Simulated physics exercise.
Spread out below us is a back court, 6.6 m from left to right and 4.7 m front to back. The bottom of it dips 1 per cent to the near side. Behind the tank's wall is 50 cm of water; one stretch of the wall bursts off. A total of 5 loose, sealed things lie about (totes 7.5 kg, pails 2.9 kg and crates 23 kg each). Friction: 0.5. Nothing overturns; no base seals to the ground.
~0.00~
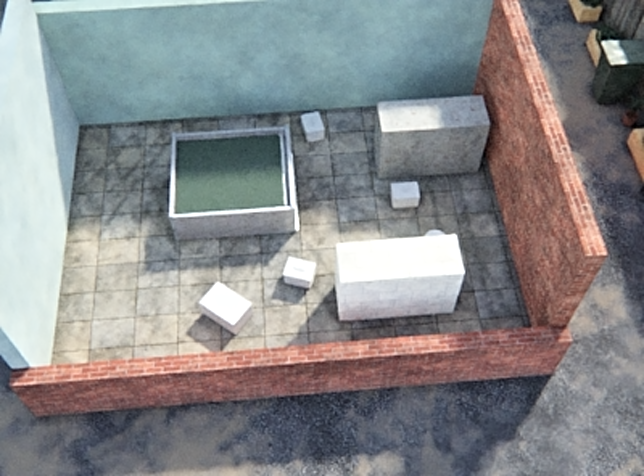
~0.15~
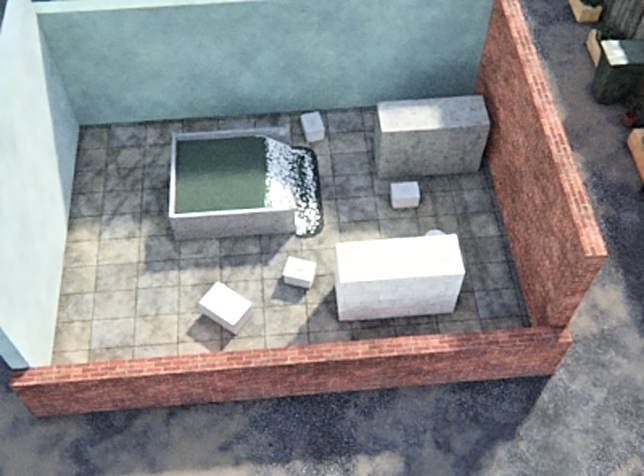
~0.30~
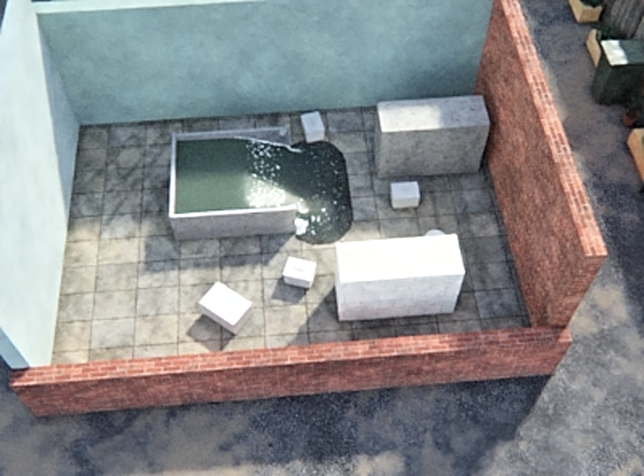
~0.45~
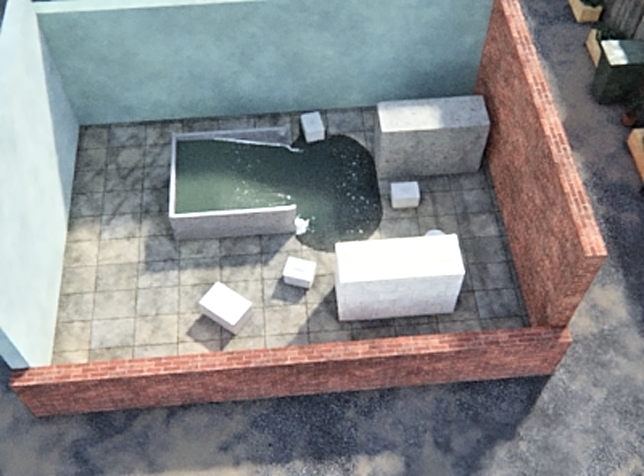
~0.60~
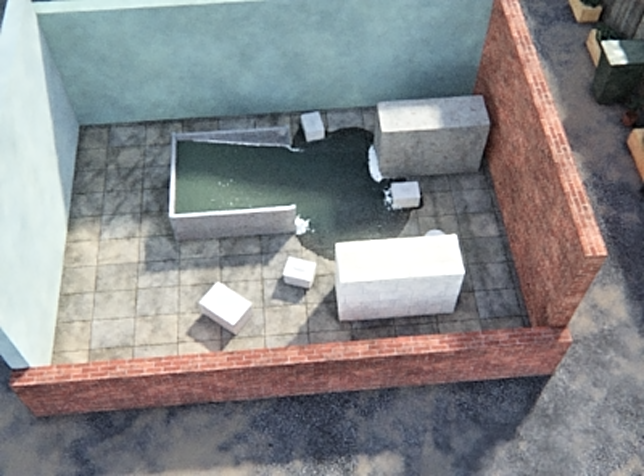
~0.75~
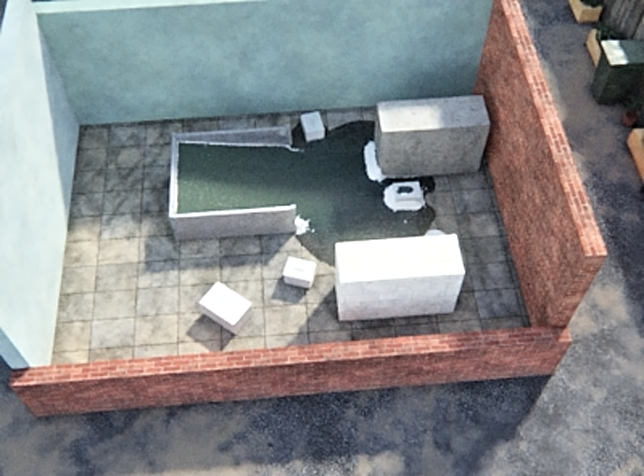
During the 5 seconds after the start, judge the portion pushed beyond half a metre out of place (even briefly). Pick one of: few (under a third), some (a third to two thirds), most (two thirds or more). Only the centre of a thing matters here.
Some.
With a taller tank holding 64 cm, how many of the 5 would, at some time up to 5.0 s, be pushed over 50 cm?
You'd get 3 in that case.
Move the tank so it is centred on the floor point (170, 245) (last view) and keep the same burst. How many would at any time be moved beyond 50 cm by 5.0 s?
Result: 3 of them.
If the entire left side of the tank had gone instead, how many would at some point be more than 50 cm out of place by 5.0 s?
Then 1 of them would.
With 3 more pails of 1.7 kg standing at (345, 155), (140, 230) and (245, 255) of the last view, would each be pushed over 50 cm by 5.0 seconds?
Order as listed: Beyond half a metre / inside half a metre / inside half a metre.
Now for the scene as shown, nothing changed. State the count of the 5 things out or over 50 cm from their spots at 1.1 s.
It comes to 0.
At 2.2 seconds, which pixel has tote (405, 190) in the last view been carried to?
Roughly at (488, 230).
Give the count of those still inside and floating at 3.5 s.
It comes to 1.
After 1.1 s 0 of 5 are over 50 cm from their spots; 0 afloat.
After 2.2 s 2 of 5 are over 50 cm from their spots; 2 afloat.
After 3.5 s 2 of 5 are over 50 cm from their spots; 1 afloat.
After 5.0 s 3 of 5 are over 50 cm from their spots, and 3 have been at some point; 2 afloat.
